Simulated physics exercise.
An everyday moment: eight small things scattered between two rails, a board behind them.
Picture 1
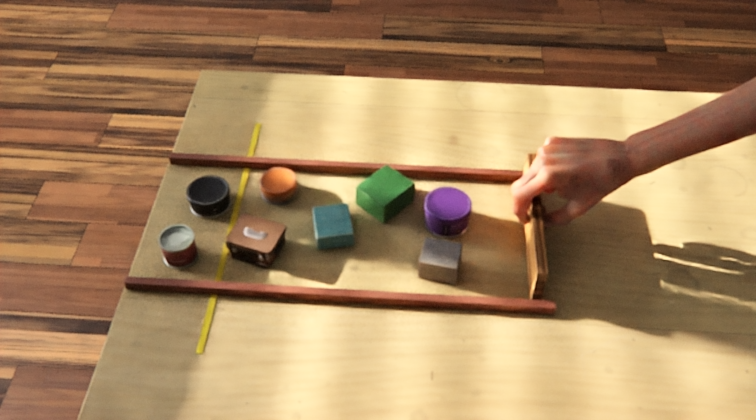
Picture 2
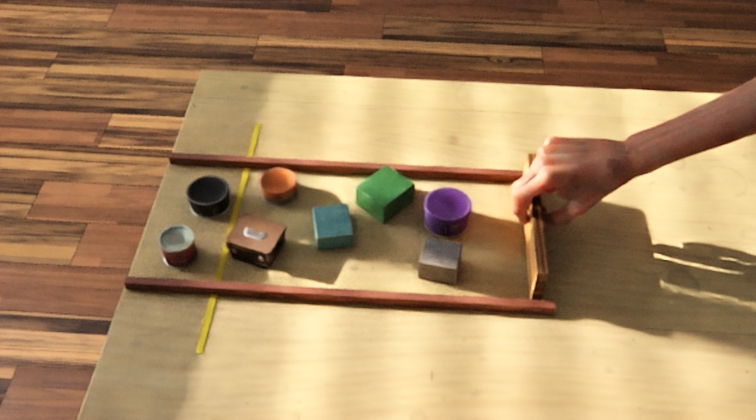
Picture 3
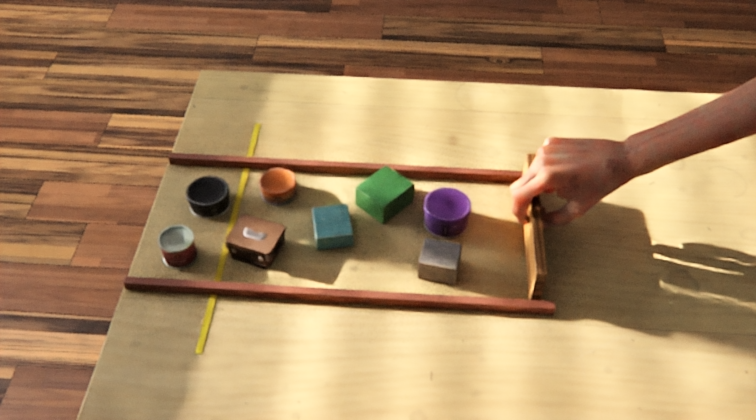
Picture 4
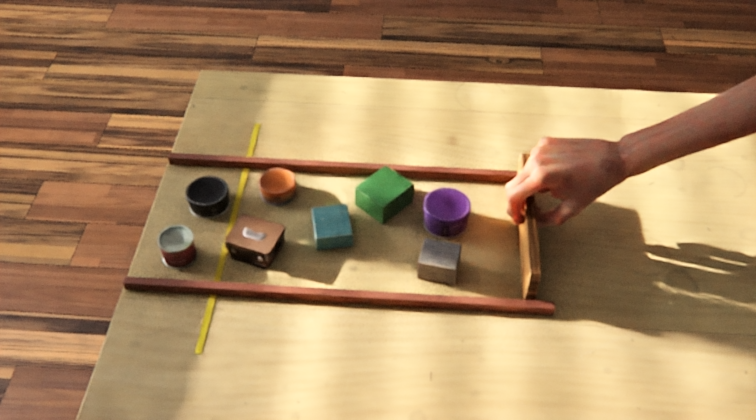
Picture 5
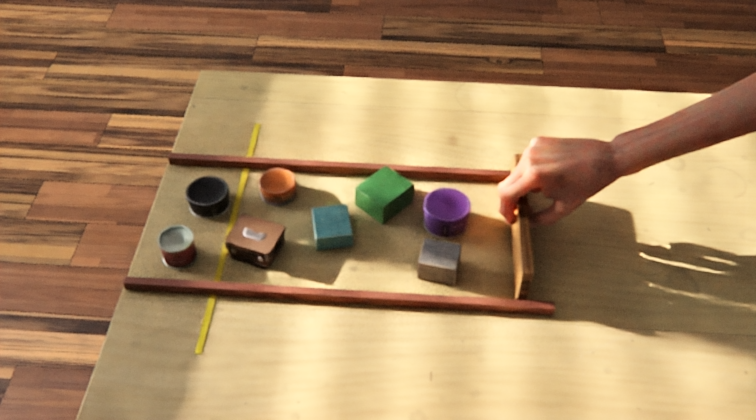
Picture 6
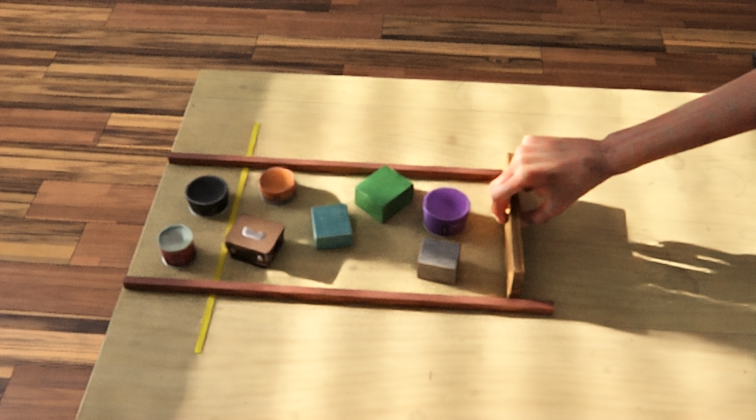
A hand reaching in from the right slides an upright wooden board a short way left between two reddish-brown rails on a pale tabletop, seen from above in streaks of sunlight over a striped wood floor. Between the rails sit black and red pots, an orange tin and a brown case at left, teal and green blocks mid-way, and a purple pot above a grey block. The board touches none of them, and they and the camera stay practically still.
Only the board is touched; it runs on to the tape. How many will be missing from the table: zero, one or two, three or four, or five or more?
Here the number that fall off is one or two.
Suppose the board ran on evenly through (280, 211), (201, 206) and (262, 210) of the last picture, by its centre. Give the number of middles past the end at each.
The counts: 0, 4 and 0.
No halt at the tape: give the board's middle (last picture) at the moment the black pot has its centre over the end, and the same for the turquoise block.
At (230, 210) for the black pot; at (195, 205) for the turquoise block.
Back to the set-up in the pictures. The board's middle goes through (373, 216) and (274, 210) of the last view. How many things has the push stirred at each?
First 4, then 8.
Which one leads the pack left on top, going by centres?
Foremost is the black pot.
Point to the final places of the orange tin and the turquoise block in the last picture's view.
The orange tin stops around (178, 180); the turquoise block around (177, 226).
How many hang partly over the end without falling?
That would be 1.
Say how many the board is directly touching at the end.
The number is 3.
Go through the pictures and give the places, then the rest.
Red pot (179, 247); black pot (209, 197); brown case (257, 241); board (534, 225); tape (233, 224), in the first frame.
Black pot (209, 197); green block (385, 194), in the second frame.
Brown case (257, 241); purple pot (447, 213), in the third frame.
Red pot (178, 247); orange tin (278, 187), in the fourth frame.
Black pot (209, 198); board (520, 225), in the fifth frame.
Red pot (177, 247); black pot (208, 197); brown case (256, 241); board (512, 224); tape (231, 223), in the sixth frame.
Soon after, none off yet; red pot at rest near (177, 247); black pot at rest near (208, 197); brown case at rest near (256, 241).
Then, none off yet; red pot at rest near (177, 247); black pot at rest near (208, 197); brown case moved a little near (244, 245).
Further on, none off yet; red pot moved a little near (160, 244); black pot moved a little near (184, 201); brown case moved about its own width near (197, 258).
At rest, the number that fall off is one or two; fallen, red pot.
